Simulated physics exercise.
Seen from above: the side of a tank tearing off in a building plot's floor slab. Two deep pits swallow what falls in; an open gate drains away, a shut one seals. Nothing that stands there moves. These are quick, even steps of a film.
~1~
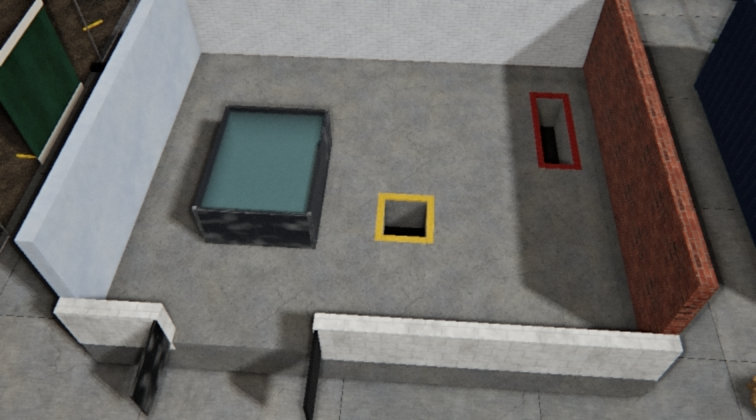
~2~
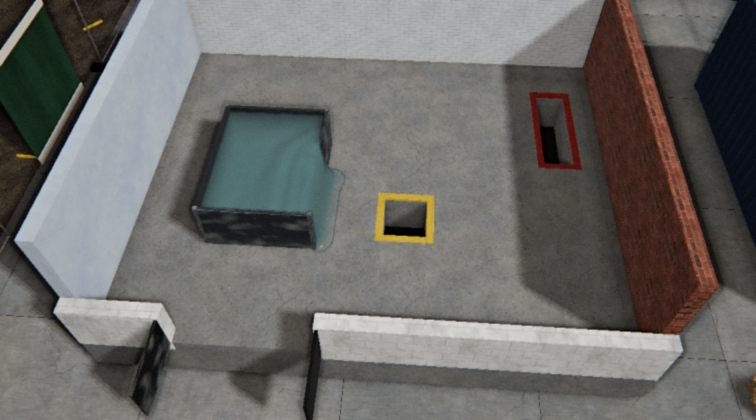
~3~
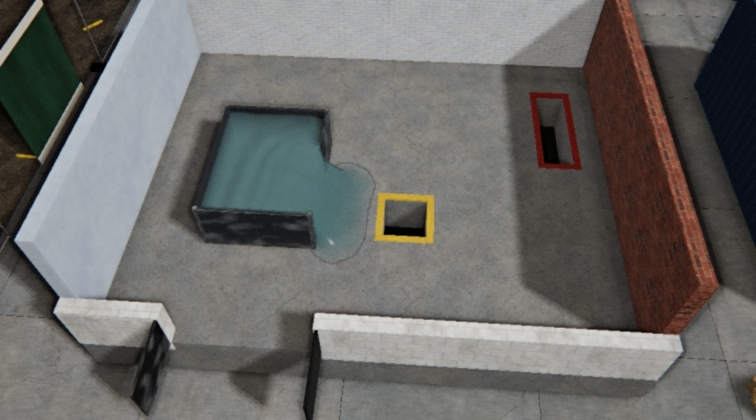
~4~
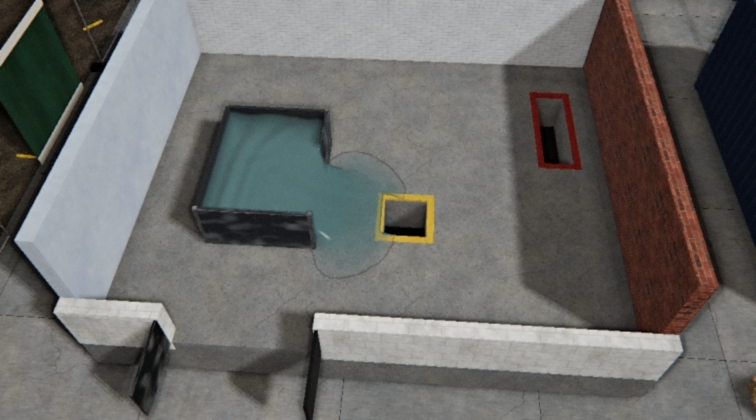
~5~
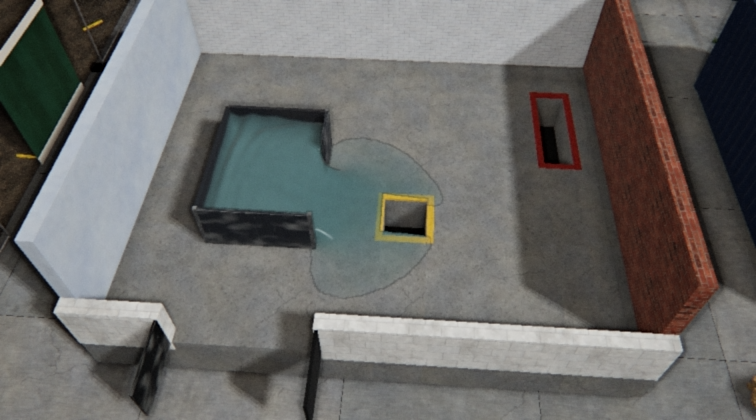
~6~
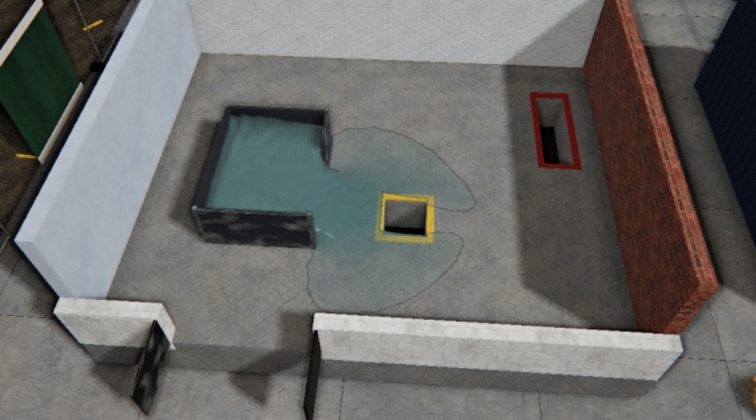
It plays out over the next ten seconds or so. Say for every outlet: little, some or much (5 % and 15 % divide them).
One by one: The gate takes under 5 %; the red pit takes over 15 %; the yellow pit takes over 15 %.
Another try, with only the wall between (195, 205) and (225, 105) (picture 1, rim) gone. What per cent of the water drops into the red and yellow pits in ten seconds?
In per cent: Red 14, yellow 4.
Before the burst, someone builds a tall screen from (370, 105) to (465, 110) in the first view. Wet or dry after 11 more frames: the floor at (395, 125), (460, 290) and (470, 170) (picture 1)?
As listed: Not flooded, awash, covered.
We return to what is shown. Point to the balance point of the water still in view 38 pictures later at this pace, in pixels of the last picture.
Roughly at (432, 209).
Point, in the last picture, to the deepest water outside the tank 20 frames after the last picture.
Near (627, 322).
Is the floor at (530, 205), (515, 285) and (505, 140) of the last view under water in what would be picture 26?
As listed: Covered, covered, flooded.
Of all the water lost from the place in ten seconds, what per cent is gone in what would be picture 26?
I make it 60 per cent.
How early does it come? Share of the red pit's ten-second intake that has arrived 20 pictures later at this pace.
About 30 per cent.
A moment on, water covers 35 % of the floor; the gate 0 %, the red pit 0 %, the yellow pit 15 %.
Next, water covers 45 % of the floor; the gate 0 %, the red pit 2 %, the yellow pit 23 %.
Then, water covers 45 % of the floor; the gate 0 %, the red pit 5 %, the yellow pit 30 %.
Later, water covers 50 % of the floor; the gate 0 %, the red pit 11 %, the yellow pit 37 %.
In the end, water covers 65 % of the floor; the gate 0 %, the red pit 17 %, the yellow pit 43 %.
